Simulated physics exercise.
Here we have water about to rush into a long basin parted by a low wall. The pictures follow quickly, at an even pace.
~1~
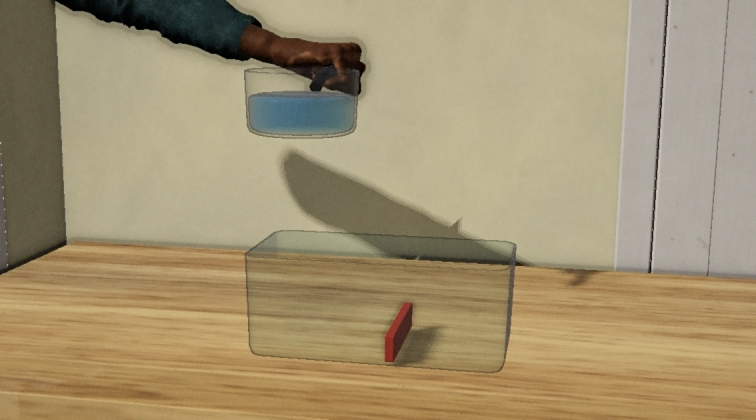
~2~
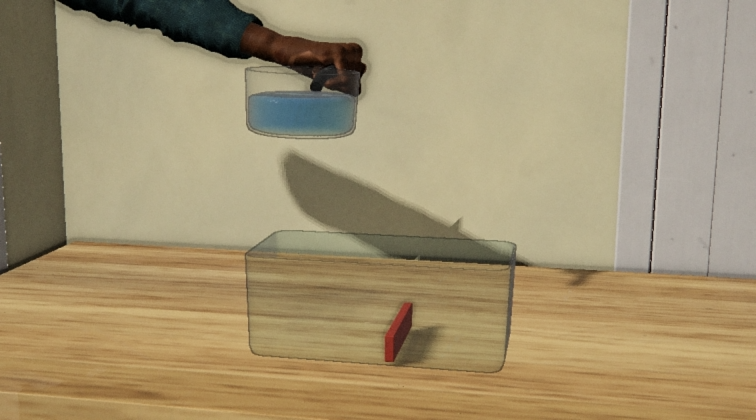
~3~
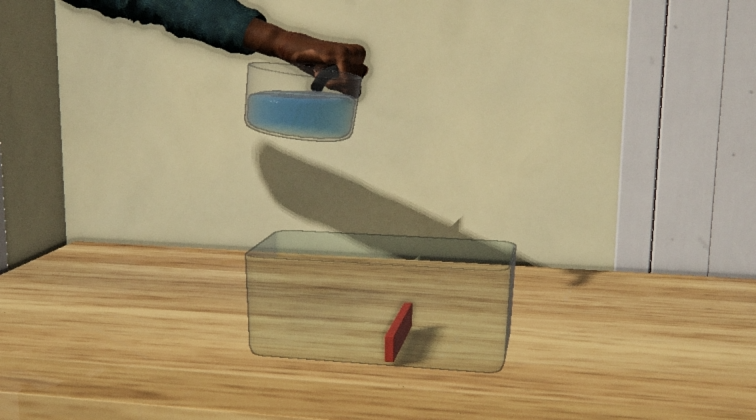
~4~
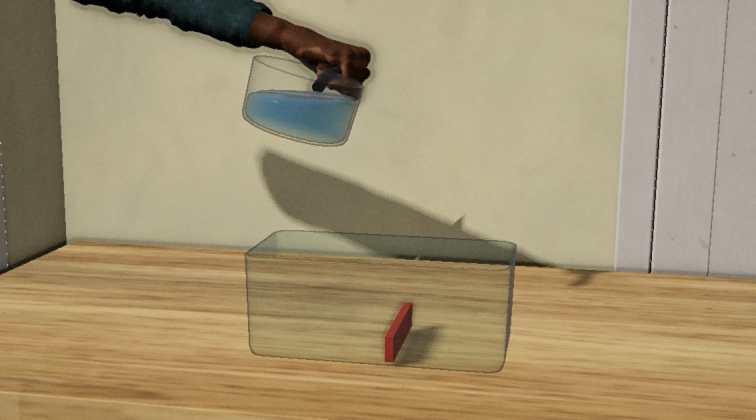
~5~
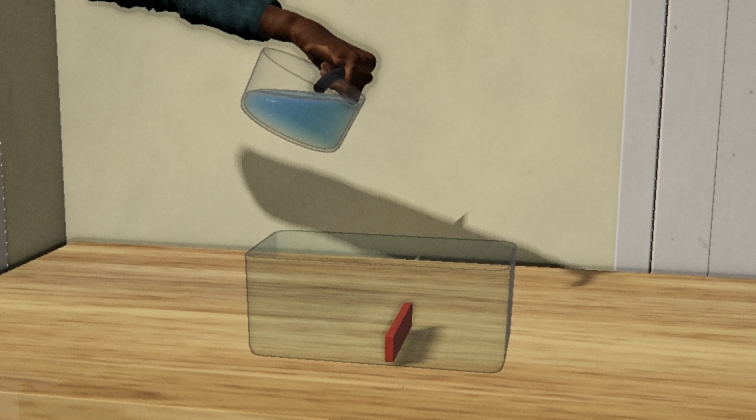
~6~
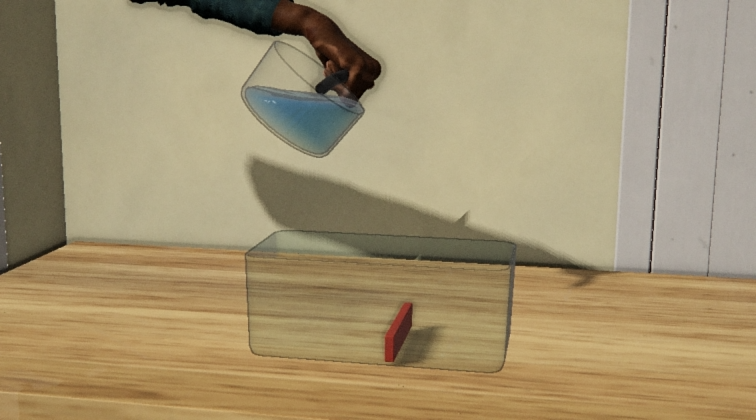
Clear round container of blue water tilting steadily to the right in a hand above a long glass basin with a low red wall.
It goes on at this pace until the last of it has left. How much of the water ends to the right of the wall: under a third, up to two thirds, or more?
It comes to between a third and two thirds.
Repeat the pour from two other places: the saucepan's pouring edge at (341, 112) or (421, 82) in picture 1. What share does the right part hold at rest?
First some 15, then 80 per cent.
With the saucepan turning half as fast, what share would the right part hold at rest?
Near 60 %.
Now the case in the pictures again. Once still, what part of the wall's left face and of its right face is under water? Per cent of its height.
Left: 40 %. Right: 40 %.
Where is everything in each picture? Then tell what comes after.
In the first frame, it leans 0°; its right rim is at (357, 74); the water meets the walls at (252, 94) and (355, 97); the long basin's rim runs from (261, 244) to (513, 257); the wall's top is at (399, 320).
In the second frame, it leans 2°; its right rim is at (357, 75); the water meets the walls at (252, 94) and (355, 97).
In the third frame, it leans 7°; its right rim is at (359, 81); the water meets the walls at (252, 93) and (355, 99).
In the fourth frame, it leans 15°; its right rim is at (362, 90); the water meets the walls at (252, 93) and (357, 100).
In the fifth frame, it leans 26°; its right rim is at (363, 101); the water meets the walls at (250, 91) and (359, 102).
In the sixth frame, it leans 39°; its right rim is at (361, 115); the water meets the walls at (248, 87) and (363, 105).
A moment on, the saucepan is tipped on its side and 32 per cent is still to pour, 4 is left of the wall and 9 right of it.
Next, the saucepan is tipped right over and 10 per cent is still to pour, 30 is left of the wall and 50 right of it.
Then the saucepan is tipped right over and 2 per cent is still to pour, 45 is left of the wall and 47 right of it.
Later the saucepan is tipped right over and 0 per cent is still to pour, 50 is left of the wall and 47 right of it.
At rest 51 per cent lies left of the wall, 48 right of it and 2 outside.
